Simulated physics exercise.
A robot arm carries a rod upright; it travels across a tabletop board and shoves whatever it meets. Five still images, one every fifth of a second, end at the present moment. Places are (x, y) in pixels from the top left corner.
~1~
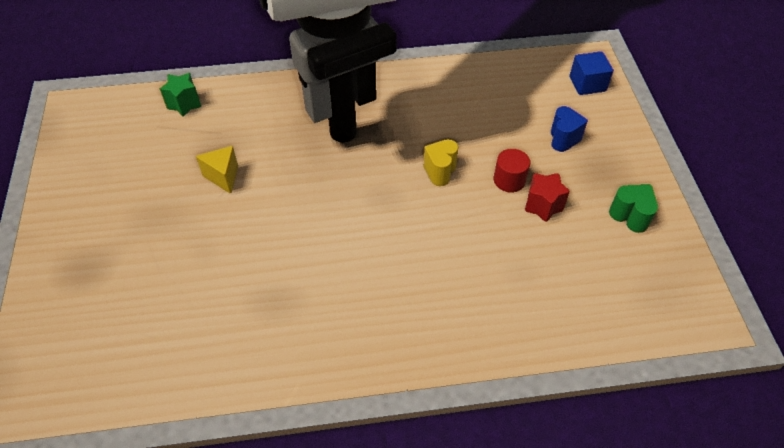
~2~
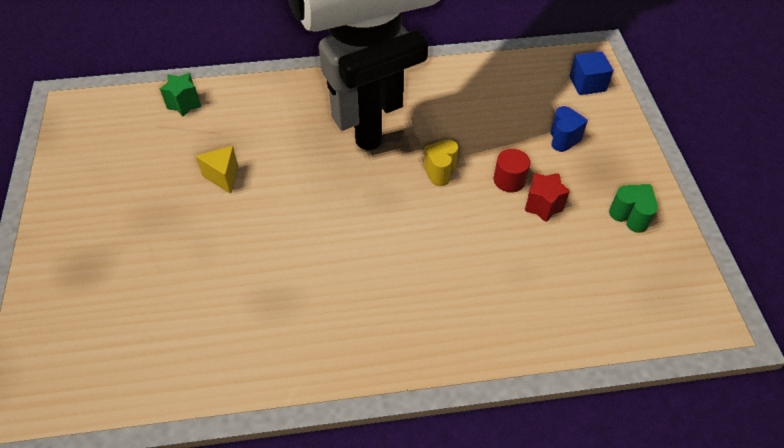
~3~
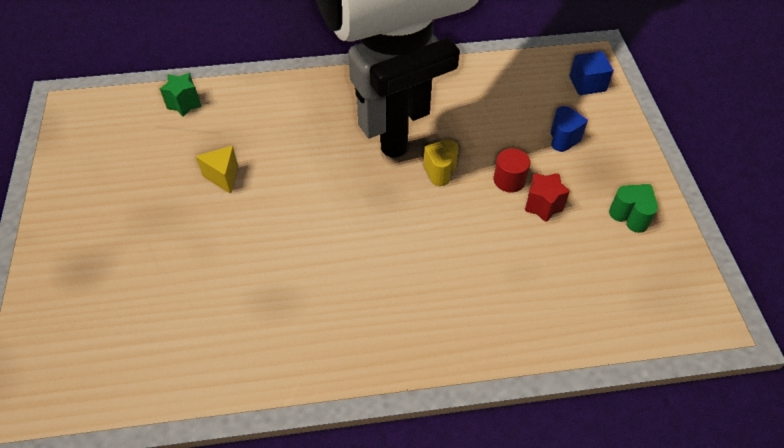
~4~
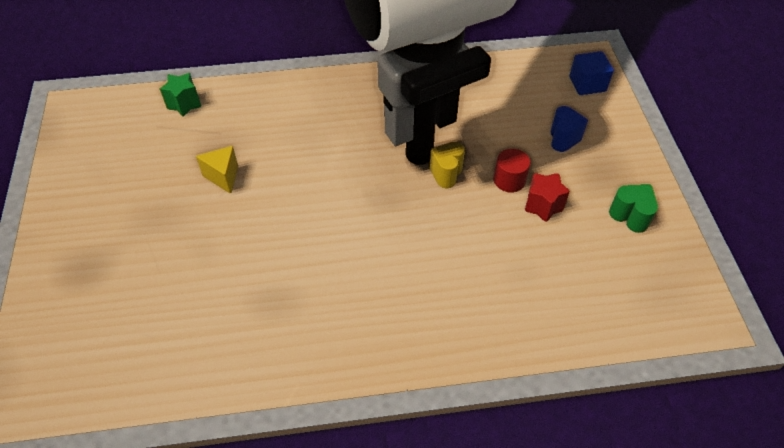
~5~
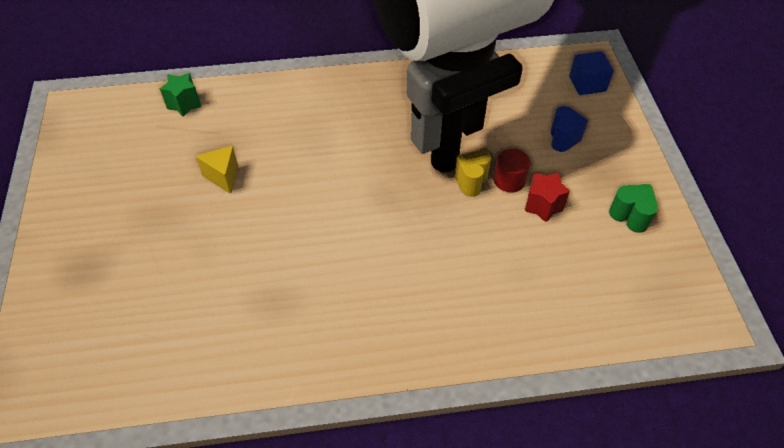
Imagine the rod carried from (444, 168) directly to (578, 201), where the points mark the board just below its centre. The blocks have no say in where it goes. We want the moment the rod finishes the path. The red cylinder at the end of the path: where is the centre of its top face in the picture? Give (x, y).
It should be at (585, 158) by then.
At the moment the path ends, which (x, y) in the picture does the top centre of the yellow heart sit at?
Around (516, 189).
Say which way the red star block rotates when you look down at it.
Twists clockwise.
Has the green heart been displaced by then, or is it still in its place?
It will be resting on its spot.
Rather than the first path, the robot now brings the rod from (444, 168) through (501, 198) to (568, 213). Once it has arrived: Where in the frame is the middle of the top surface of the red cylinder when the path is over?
My estimate: (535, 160).
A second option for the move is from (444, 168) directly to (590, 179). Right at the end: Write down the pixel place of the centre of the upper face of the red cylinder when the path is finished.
The middle of the upper face of the red cylinder will lie at about (605, 184) in the picture.
On the path given first. One third of the way, rod at (489, 174); yellow heart at (505, 181); red cylinder at (529, 161).
Two thirds of the way, rod at (534, 185); yellow heart at (516, 189), turned 35° clockwise; red cylinder at (564, 160); red star block at (559, 190), turned 40° clockwise.
At the end, rod at (581, 195); yellow heart at (516, 189), turned 35° clockwise; red cylinder at (585, 158); red star block at (583, 205), turned 85° clockwise; green heart not moved.
